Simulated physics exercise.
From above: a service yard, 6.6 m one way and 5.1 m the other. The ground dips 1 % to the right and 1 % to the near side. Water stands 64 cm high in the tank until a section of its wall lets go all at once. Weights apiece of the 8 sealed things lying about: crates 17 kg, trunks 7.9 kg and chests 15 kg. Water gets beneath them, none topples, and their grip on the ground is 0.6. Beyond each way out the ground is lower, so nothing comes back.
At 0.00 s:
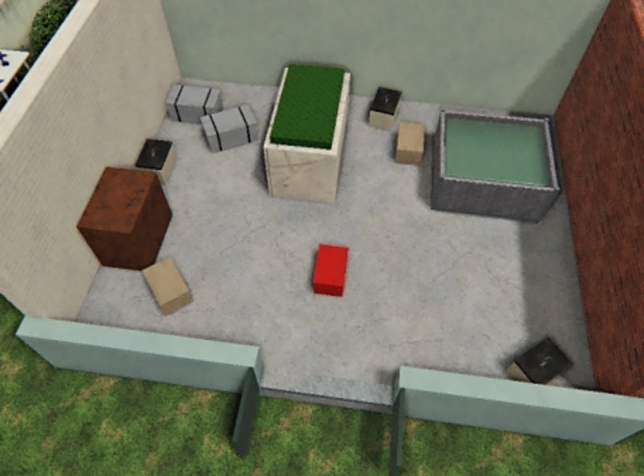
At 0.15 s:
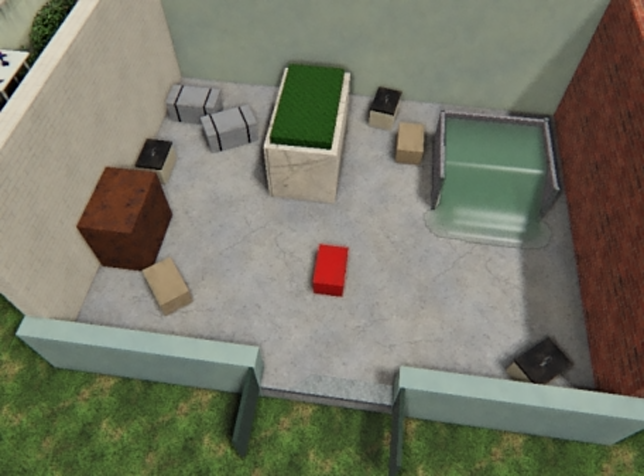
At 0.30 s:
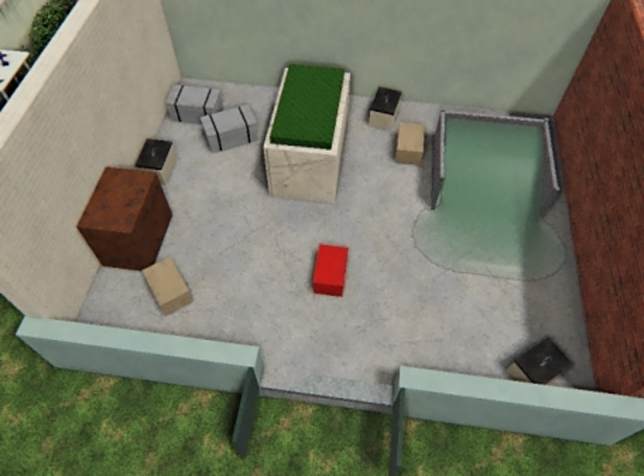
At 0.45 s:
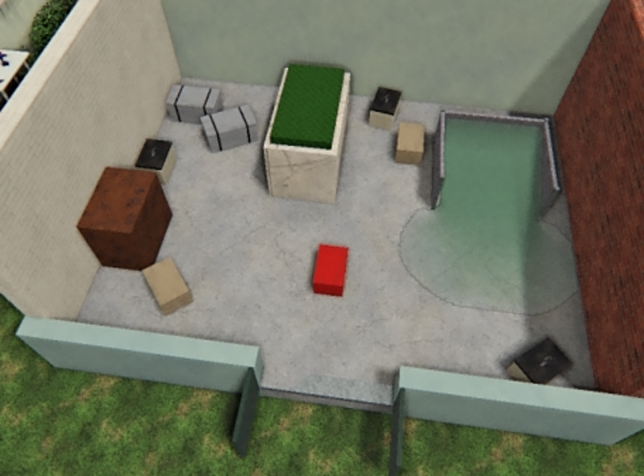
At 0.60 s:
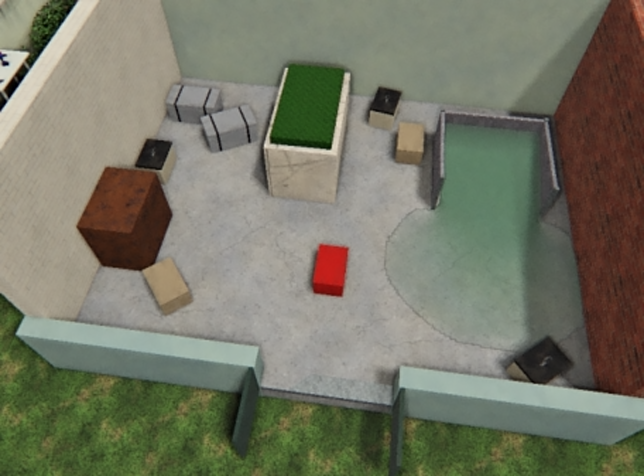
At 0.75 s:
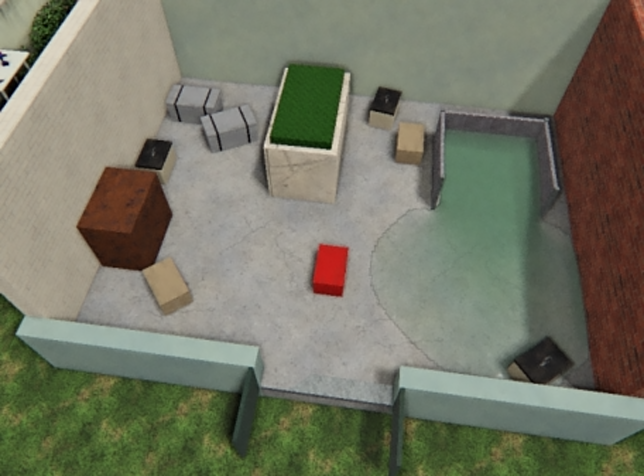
Green water pouring from an opened grey tank and spreading across a walled yard floor, while the crates and boxes stay still.
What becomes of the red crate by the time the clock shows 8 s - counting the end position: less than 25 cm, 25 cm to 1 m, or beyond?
Red crate is nudged along.
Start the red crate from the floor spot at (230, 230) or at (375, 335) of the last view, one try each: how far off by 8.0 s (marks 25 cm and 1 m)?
In turn: It stays put; it gets carried off.
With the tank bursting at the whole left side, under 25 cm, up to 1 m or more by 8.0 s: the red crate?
Then the red crate travels far.
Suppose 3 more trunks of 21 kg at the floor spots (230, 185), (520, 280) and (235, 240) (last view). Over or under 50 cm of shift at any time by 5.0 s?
In turn: Under, more, short of it.
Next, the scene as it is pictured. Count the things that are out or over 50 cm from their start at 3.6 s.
1 of them.
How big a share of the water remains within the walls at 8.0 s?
About 78 per cent.
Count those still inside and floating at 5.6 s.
I count 0.
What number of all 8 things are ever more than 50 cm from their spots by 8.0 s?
2 of them.
After 1.6 s the red crate is near (331, 264), 0.0 m from its start, aground; 0 of 8 are out; 1 afloat.
After 3.6 s the red crate is near (312, 256), 0.3 m from its start, aground; 0 of 8 are out; 1 afloat.
After 5.6 s the red crate is near (291, 246), 0.6 m from its start, aground; 0 of 8 are out; 0 afloat.
After 8.0 s the red crate is near (291, 246), 0.6 m from its start, aground; 0 of 8 are out; 0 afloat.
